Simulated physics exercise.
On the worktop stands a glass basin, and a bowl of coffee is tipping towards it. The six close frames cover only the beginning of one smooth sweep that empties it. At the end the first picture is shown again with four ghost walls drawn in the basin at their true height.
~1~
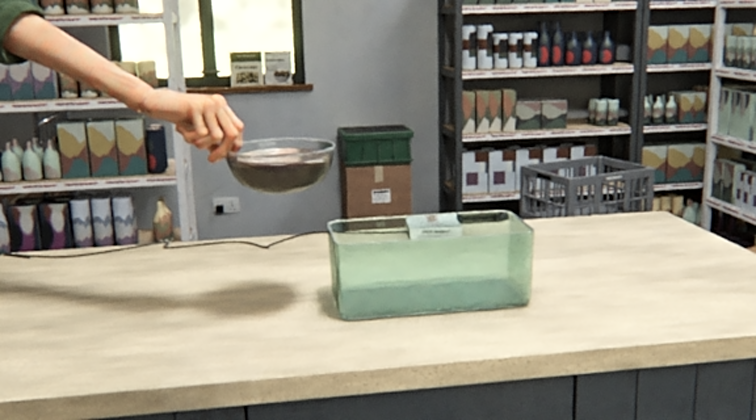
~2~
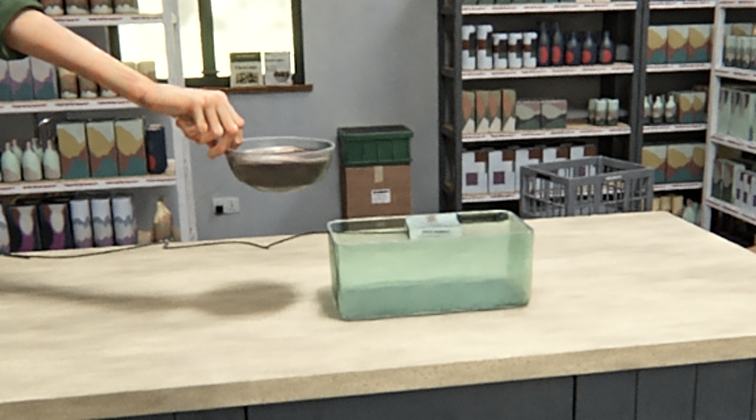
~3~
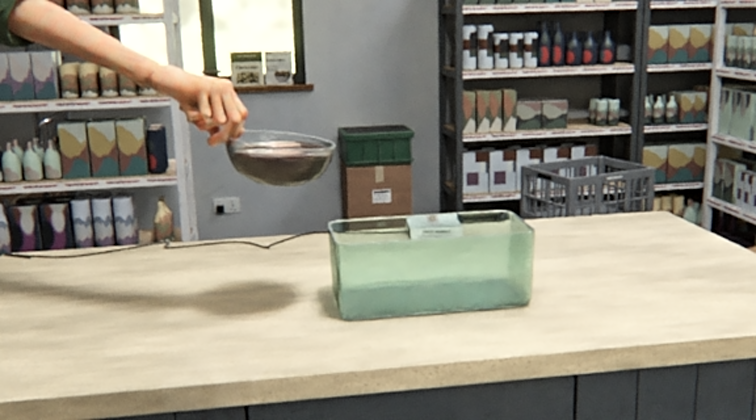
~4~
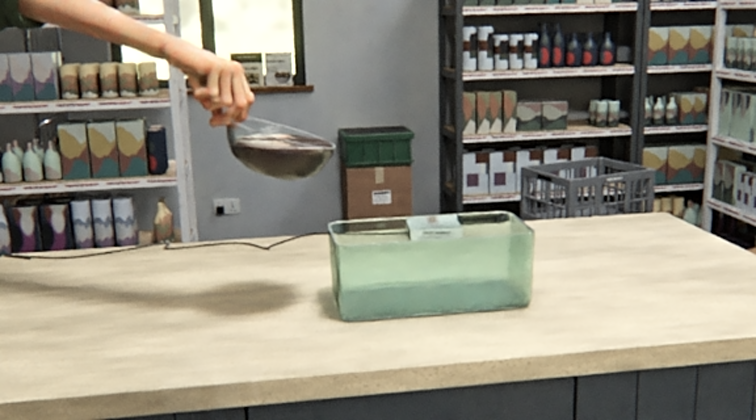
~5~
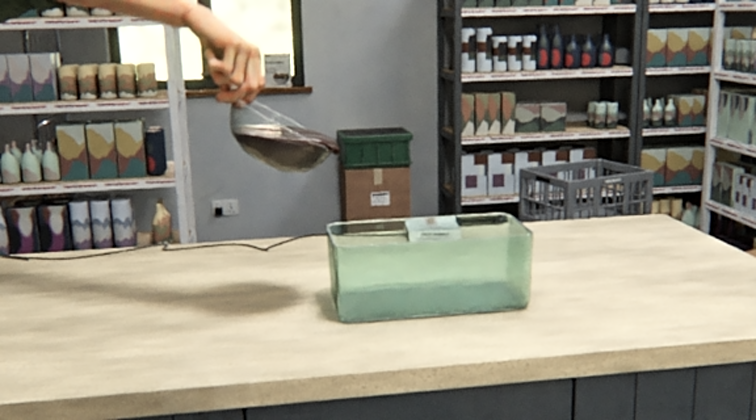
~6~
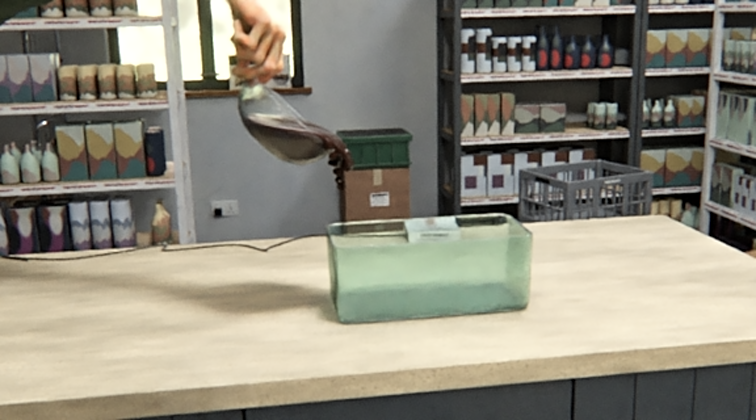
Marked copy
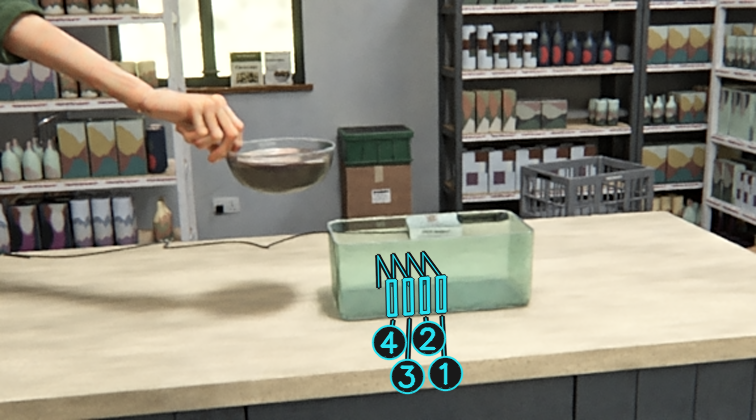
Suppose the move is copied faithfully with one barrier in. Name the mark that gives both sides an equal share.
Take 2.
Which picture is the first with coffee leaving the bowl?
In picture 5.
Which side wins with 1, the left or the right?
The left side.
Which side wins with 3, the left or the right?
The right side.
On the marked copy, 1 at (442, 316); 2 at (425, 317); 3 at (409, 319); 4 at (392, 320).
For place 1, about 84 % ends left of the wall and 12 % right of it; 4 % is lost outside.
For place 2, about 44 % ends left of the wall and 55 % right of it.
For place 3, about 19 % ends left of the wall and 80 % right of it.
For place 4, about 9 % ends left of the wall and 89 % right of it.
